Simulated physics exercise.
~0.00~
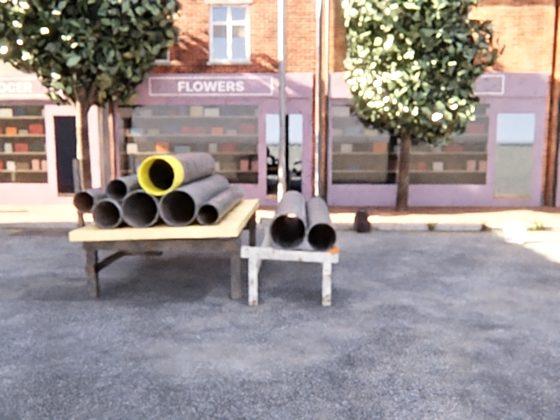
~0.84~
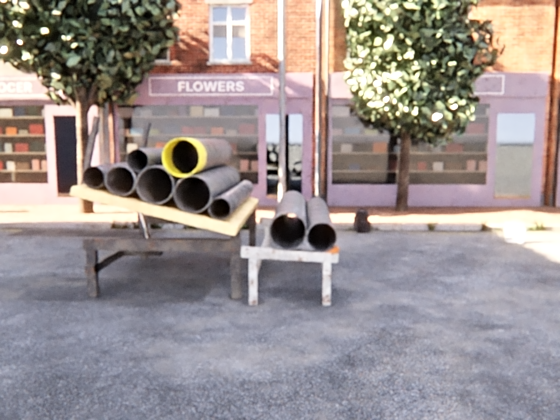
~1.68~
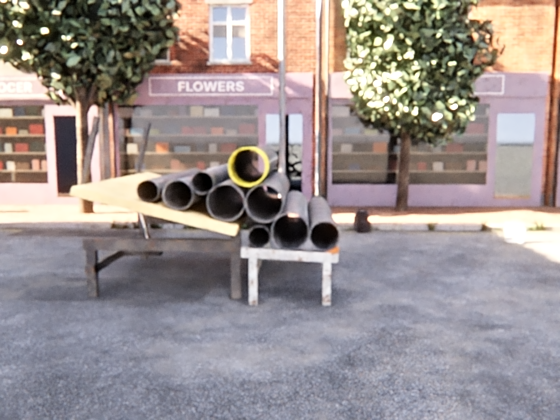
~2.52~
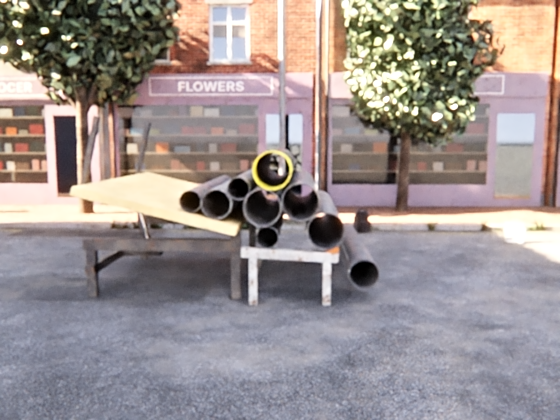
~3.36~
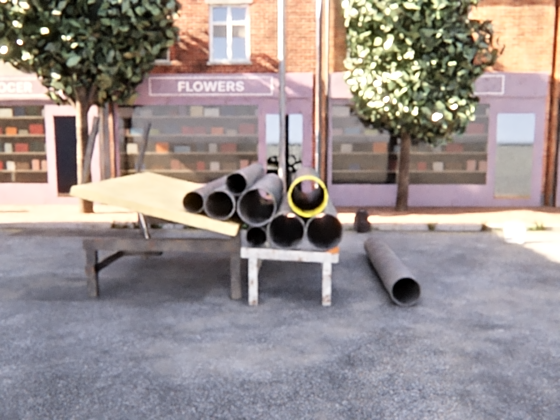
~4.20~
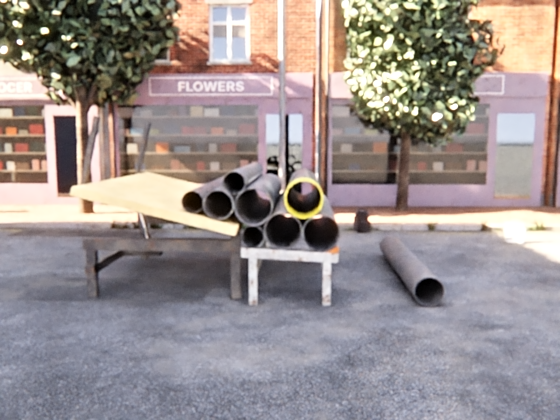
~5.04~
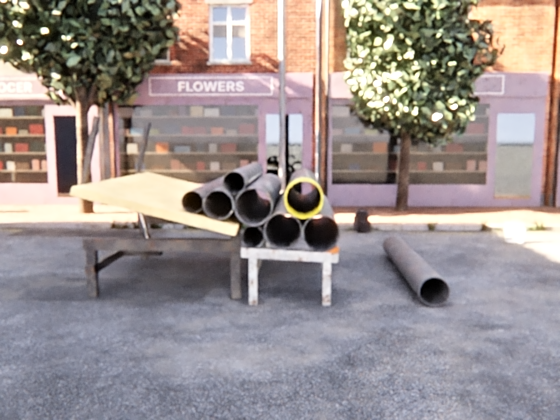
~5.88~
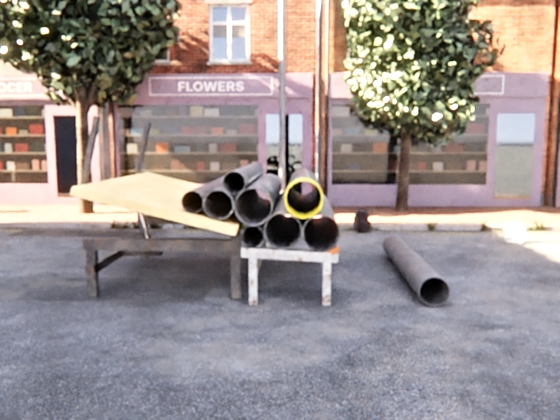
A yellow-ended pipe sits on top of a pile of dark grey pipes on a wooden table at left, seen from the front across a paved area before a flower shop and two trees. Two more grey pipes lie on a low whitish rack beside it. The tabletop tilts down to the right, and the pile rolls across onto the rack. One grey pipe drops off the right end and rolls a little way over the ground. The yellow one settles on top of the pipes on the rack, with others heaped beside it against the tilted deck.
